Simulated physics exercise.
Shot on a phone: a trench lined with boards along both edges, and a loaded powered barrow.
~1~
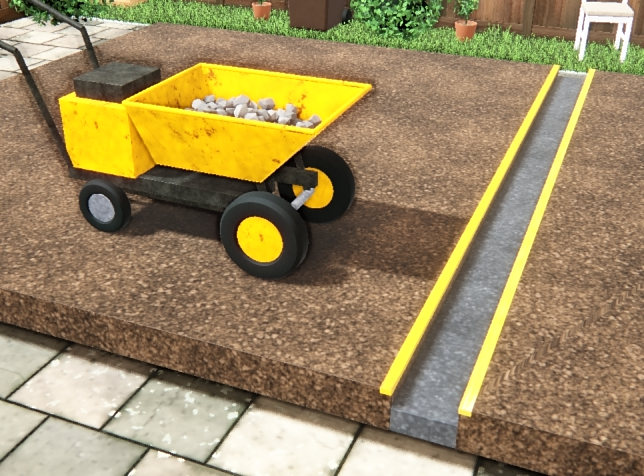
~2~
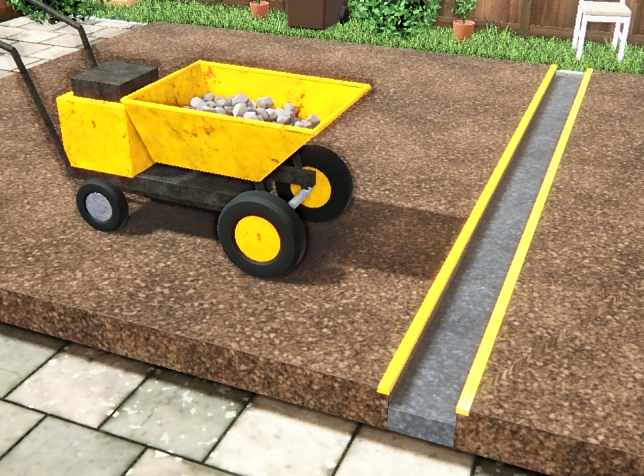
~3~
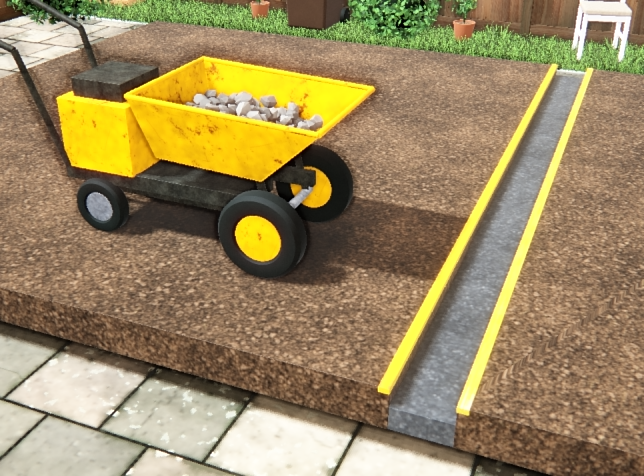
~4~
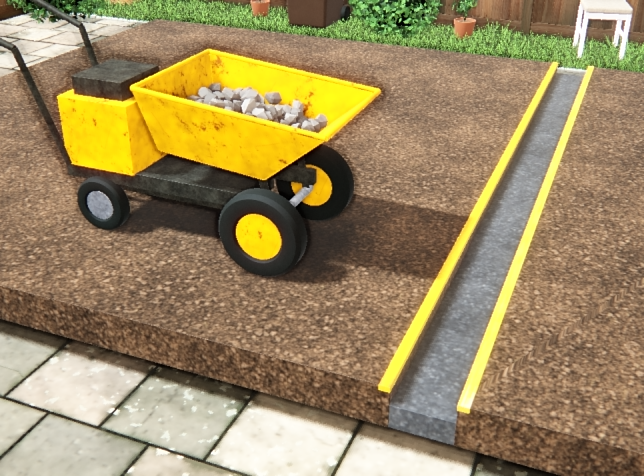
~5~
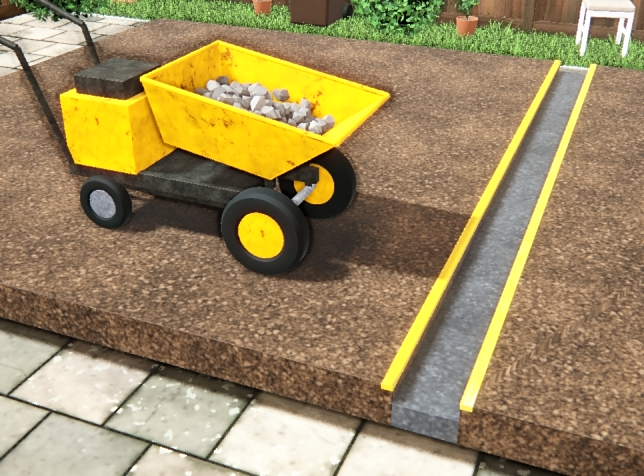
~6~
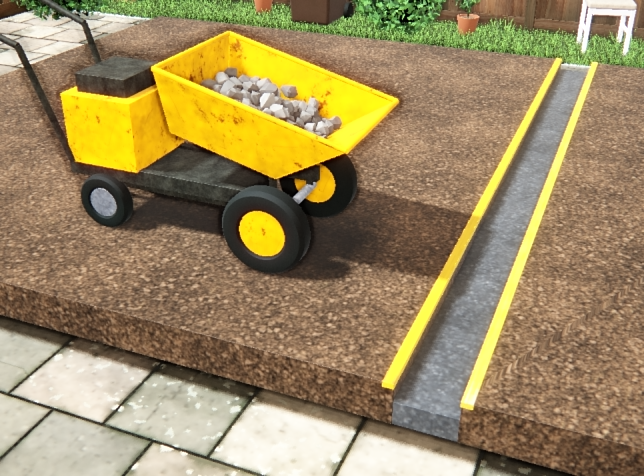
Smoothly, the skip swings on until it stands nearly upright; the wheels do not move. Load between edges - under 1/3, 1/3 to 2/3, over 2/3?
1/3 to 2/3.
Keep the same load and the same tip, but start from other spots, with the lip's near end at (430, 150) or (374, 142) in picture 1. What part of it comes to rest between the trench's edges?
About 0 percent at the first place and about 50 percent at the second.
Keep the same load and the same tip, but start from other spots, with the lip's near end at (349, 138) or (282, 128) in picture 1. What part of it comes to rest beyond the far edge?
About 10 % and 0 %.
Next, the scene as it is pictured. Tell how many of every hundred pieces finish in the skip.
Roughly 15 percent.
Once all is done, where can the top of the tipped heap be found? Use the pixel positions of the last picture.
Once it settles, the peak is close to (449, 259) in the last picture.
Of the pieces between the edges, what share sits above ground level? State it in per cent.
My estimate would be close to 30 per cent.
Soon, skip tipped steeply; all in the skip.
A while on, skip tipped right over; about two thirds in the skip; about a quarter short of the trench; a small part in or heaped over the trench; a stray few falling.
Towards the end, skip tipped right over; a small part in the skip; about a quarter short of the trench; about half in or heaped over the trench; a stray few beyond it.
Finally, skip tipped right over; a small part in the skip; about a quarter short of the trench; about half in or heaped over the trench; a stray few beyond it.
